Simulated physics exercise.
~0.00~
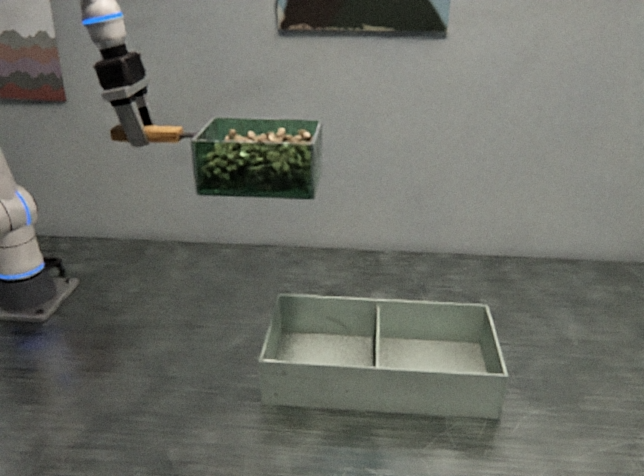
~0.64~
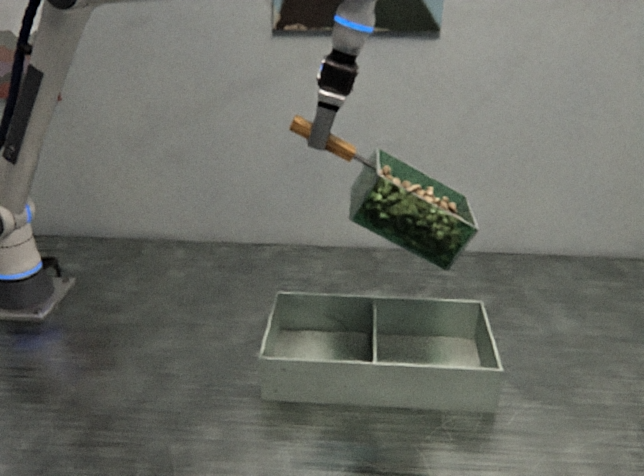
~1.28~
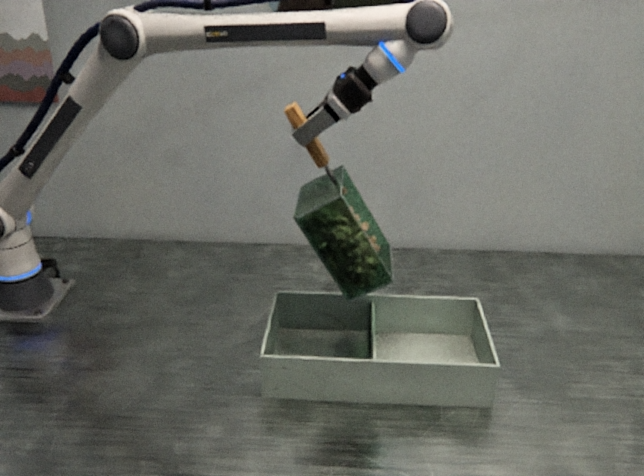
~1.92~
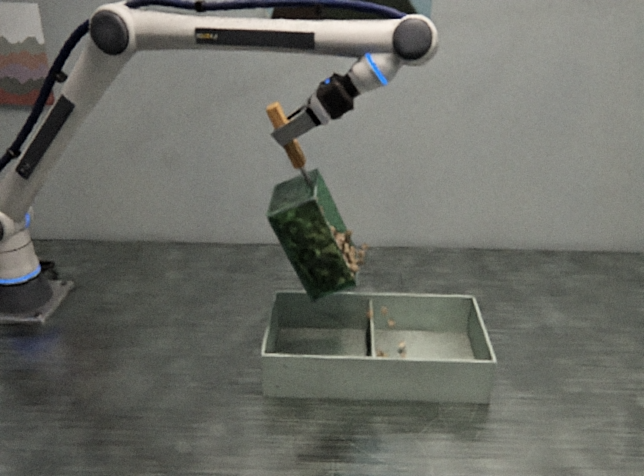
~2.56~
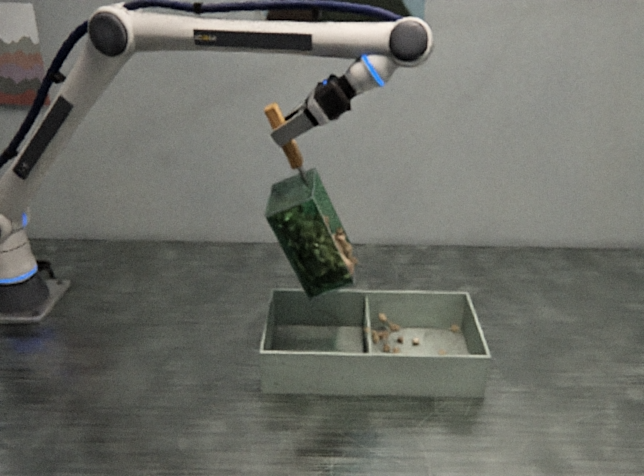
At the start, a robot arm's gripper holds a green, see-through box of small pebbles by its wooden handle, above and left of a pale crate split by a cross wall. The arm carries the box right, over the crate, and tips it forward. It then swings back left while tilting the box steeply, with no pebbles in the crate yet. Tilting slightly more and shifting left, it spills a few pebbles into the right part. Finally, the box hangs still, mostly full, with a small scatter lying mainly right of the wall.
